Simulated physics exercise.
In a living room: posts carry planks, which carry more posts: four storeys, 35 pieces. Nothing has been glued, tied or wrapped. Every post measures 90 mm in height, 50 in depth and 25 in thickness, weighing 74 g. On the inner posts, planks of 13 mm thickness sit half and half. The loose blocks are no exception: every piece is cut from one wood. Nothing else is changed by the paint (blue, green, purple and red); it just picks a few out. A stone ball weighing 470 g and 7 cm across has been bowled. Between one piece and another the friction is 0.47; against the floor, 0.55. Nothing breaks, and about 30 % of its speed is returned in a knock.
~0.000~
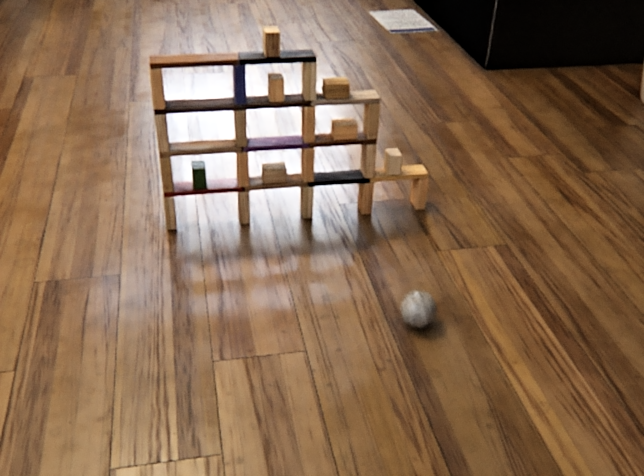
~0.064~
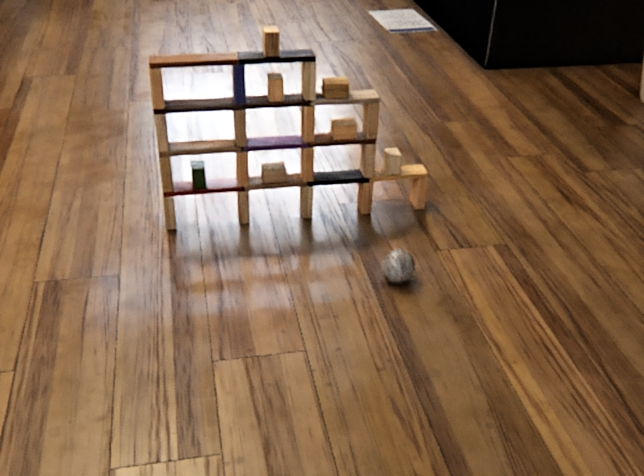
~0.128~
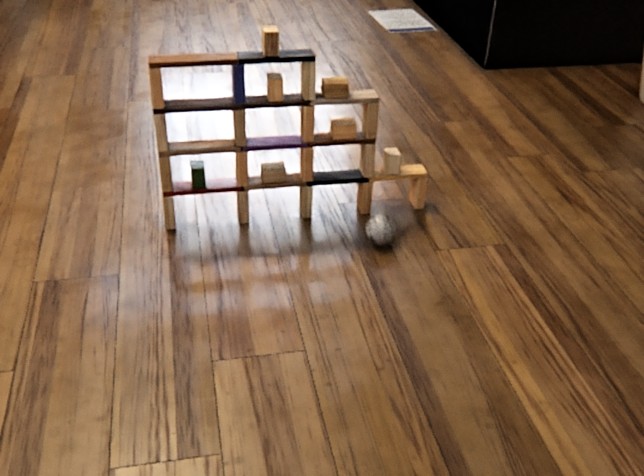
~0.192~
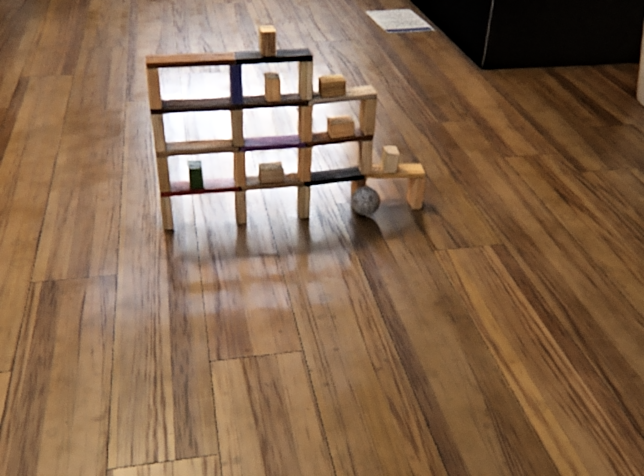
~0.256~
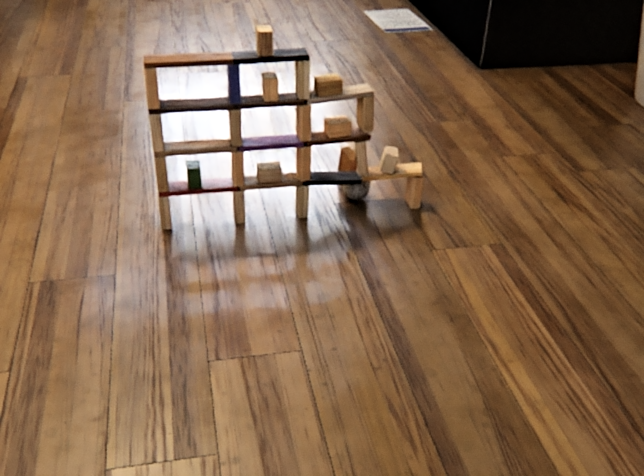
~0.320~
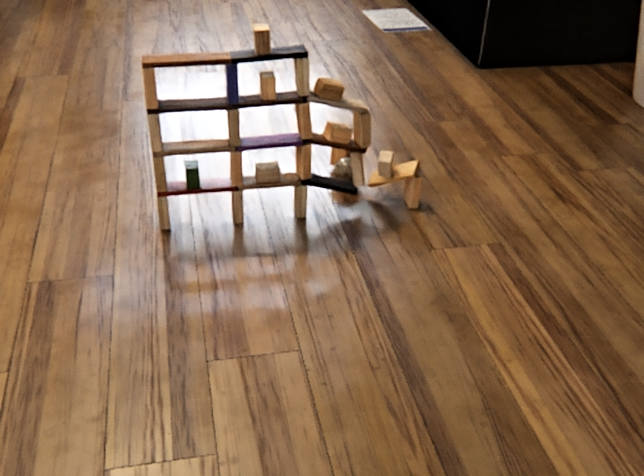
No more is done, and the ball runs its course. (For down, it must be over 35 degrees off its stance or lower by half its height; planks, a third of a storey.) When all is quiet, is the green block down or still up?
It is left up.
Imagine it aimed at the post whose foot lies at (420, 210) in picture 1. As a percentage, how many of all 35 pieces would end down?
10 %.
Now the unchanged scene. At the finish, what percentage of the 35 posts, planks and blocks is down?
Somewhere near 65 in a hundred.
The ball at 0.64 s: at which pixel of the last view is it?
Around (318, 116).
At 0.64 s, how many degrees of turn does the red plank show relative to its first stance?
Angle from initial pose, roughly 0 deg - estimate.
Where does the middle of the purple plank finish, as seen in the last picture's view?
I'd point at about (292, 165).
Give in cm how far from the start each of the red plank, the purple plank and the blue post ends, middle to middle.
Red 0 cm, purple 8 cm, blue 20 cm.
After 0.44 s, ball still moving; 12 of the 35 pieces down; green block unmoved; blue post 6° from how it stood.
After 0.64 s, ball still moving; 18 of the 35 pieces down; green block unmoved; purple plank 14° from how it stood.
After 1.30 s, ball still moving; 22 of the 35 pieces down; green block unmoved; blue post 64° from how it stood, 41 mm lower.
In the end (2.8 s), ball rolling away; 22 of the 35 pieces down; green block unmoved; blue post on its side; purple plank 8° from how it stood, 58 mm lower. From the last view, middles, green block near (192, 174), blue post near (273, 150).
